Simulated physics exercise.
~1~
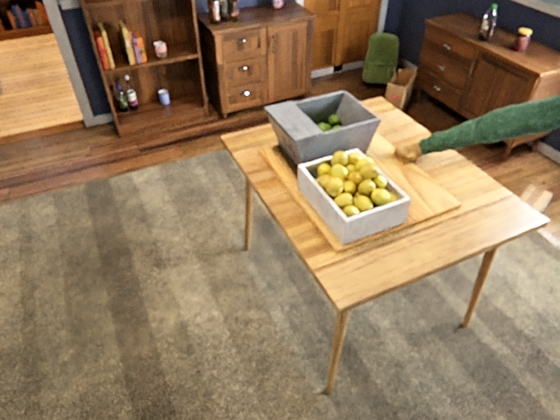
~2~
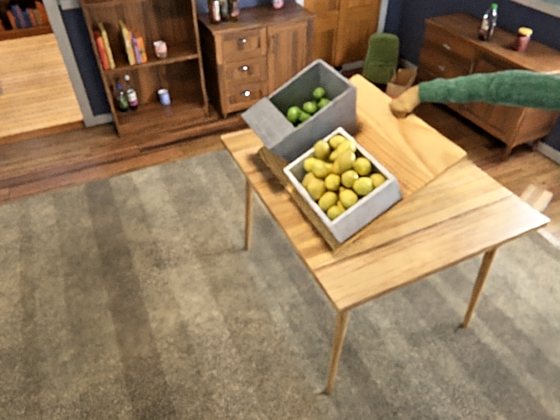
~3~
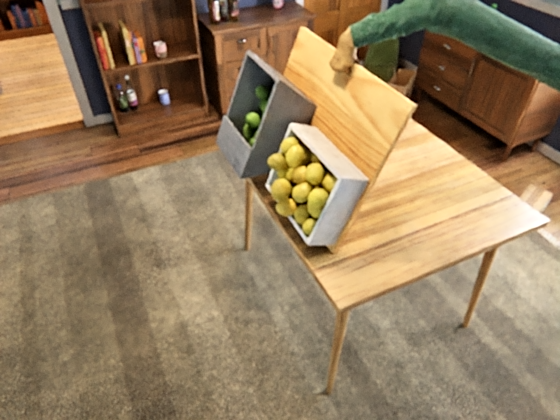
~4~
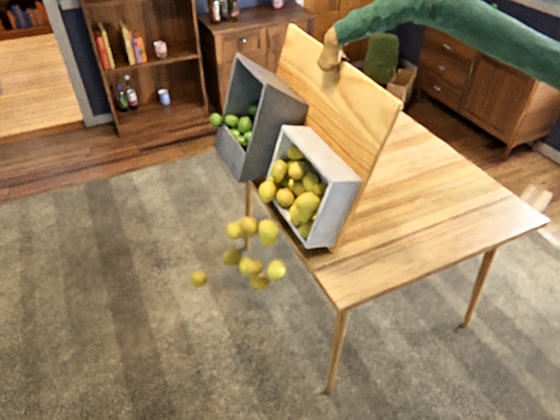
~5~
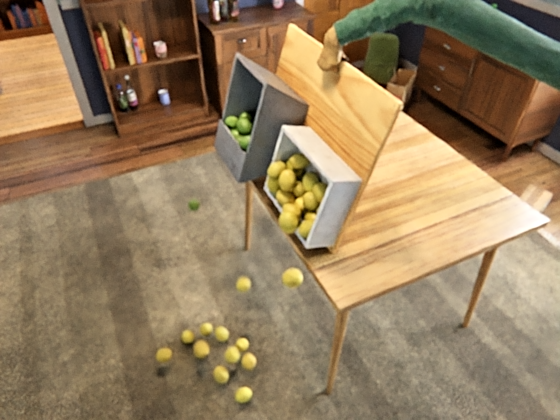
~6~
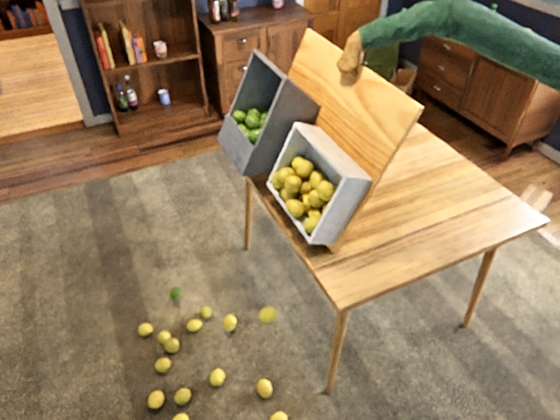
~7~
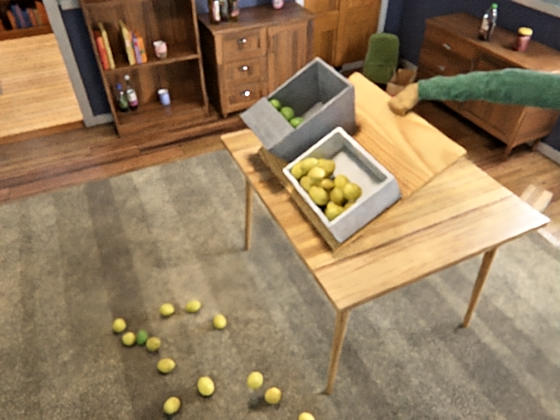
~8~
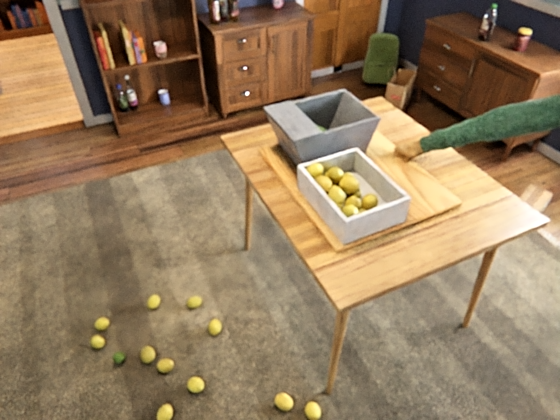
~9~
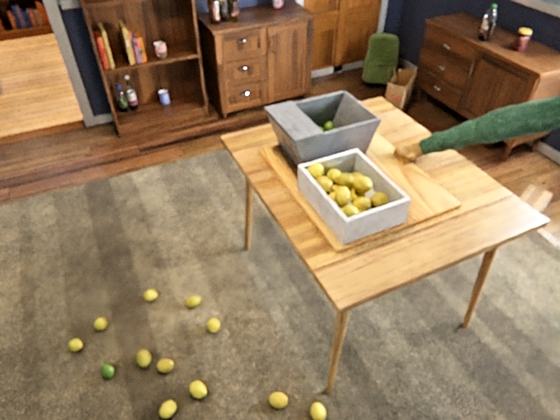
In a room with a carpet and wooden cabinets, a white tray of yellow lemons and a grey tray of green limes sit on a board on a wooden table. A hand in a green sleeve lifts the board's right side, tipping both trays steeply to the left. Lemons tumble from the white tray onto the carpet, and a single lime drops after them. The hand lowers the board flat again while the fallen fruit rolls and spreads out. At the end, roughly half the lemons remain in their tray, and one green lime lies among the scattered lemons.
